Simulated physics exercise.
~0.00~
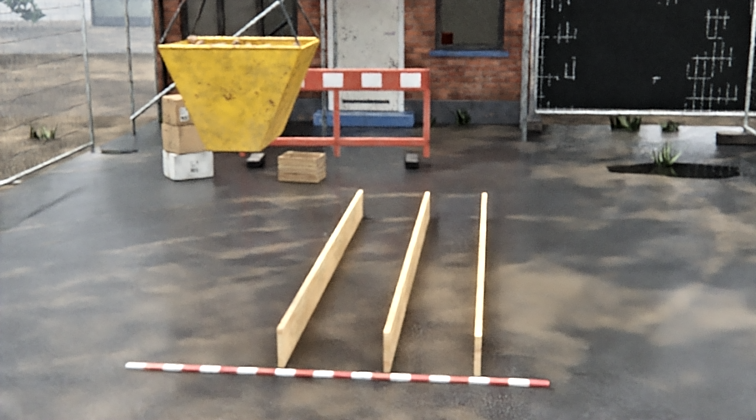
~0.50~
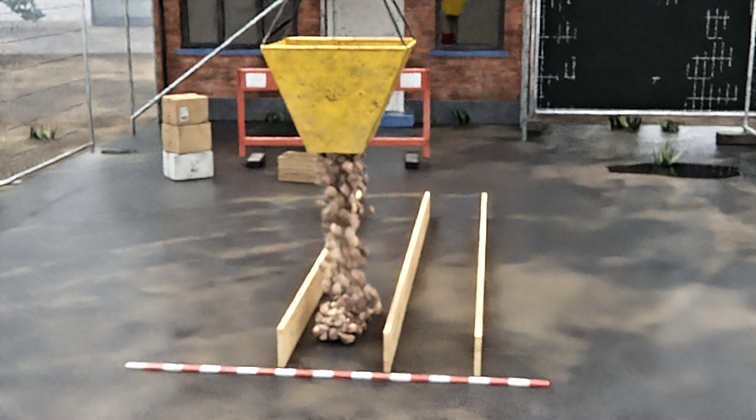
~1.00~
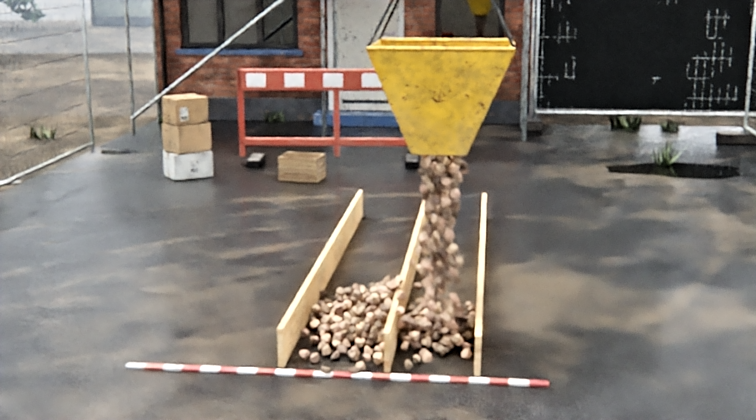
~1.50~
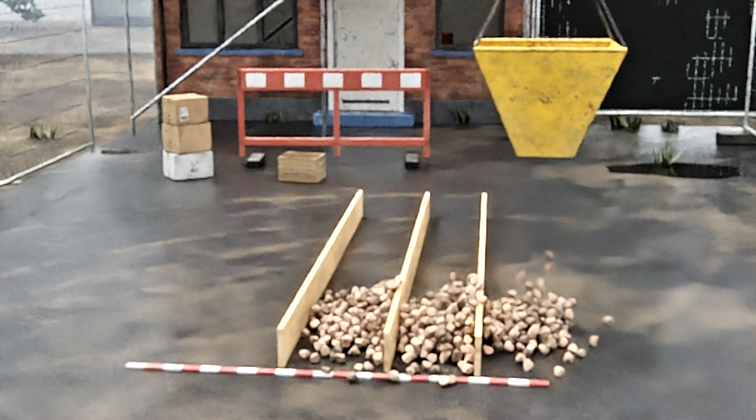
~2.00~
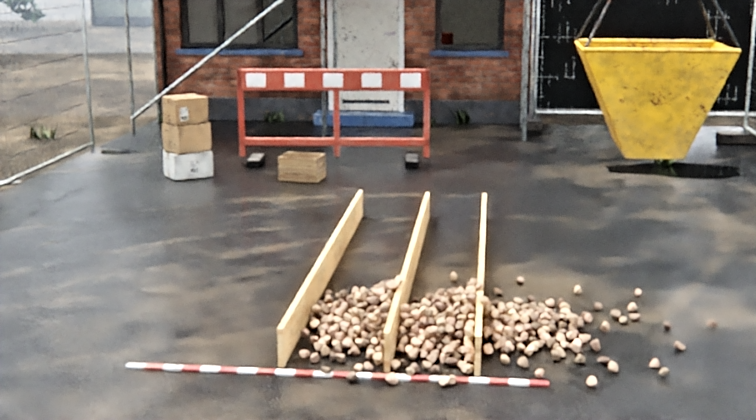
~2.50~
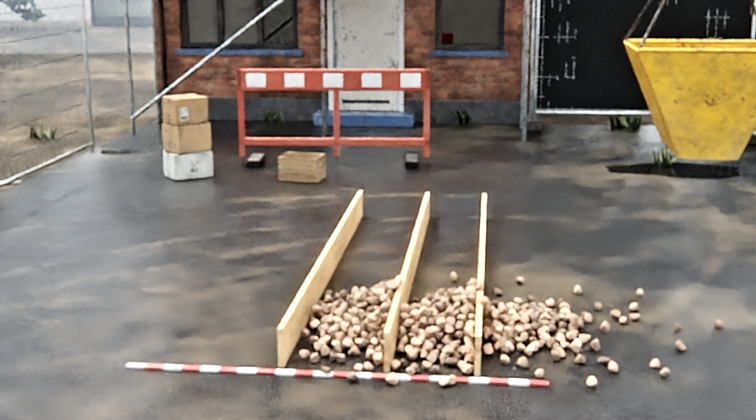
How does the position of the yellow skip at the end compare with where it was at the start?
At the start the skip hangs on the left, in front of the stacked boxes and the red and white barrier. At the end it hangs at the far right, in front of the dark panel, well past the boards.
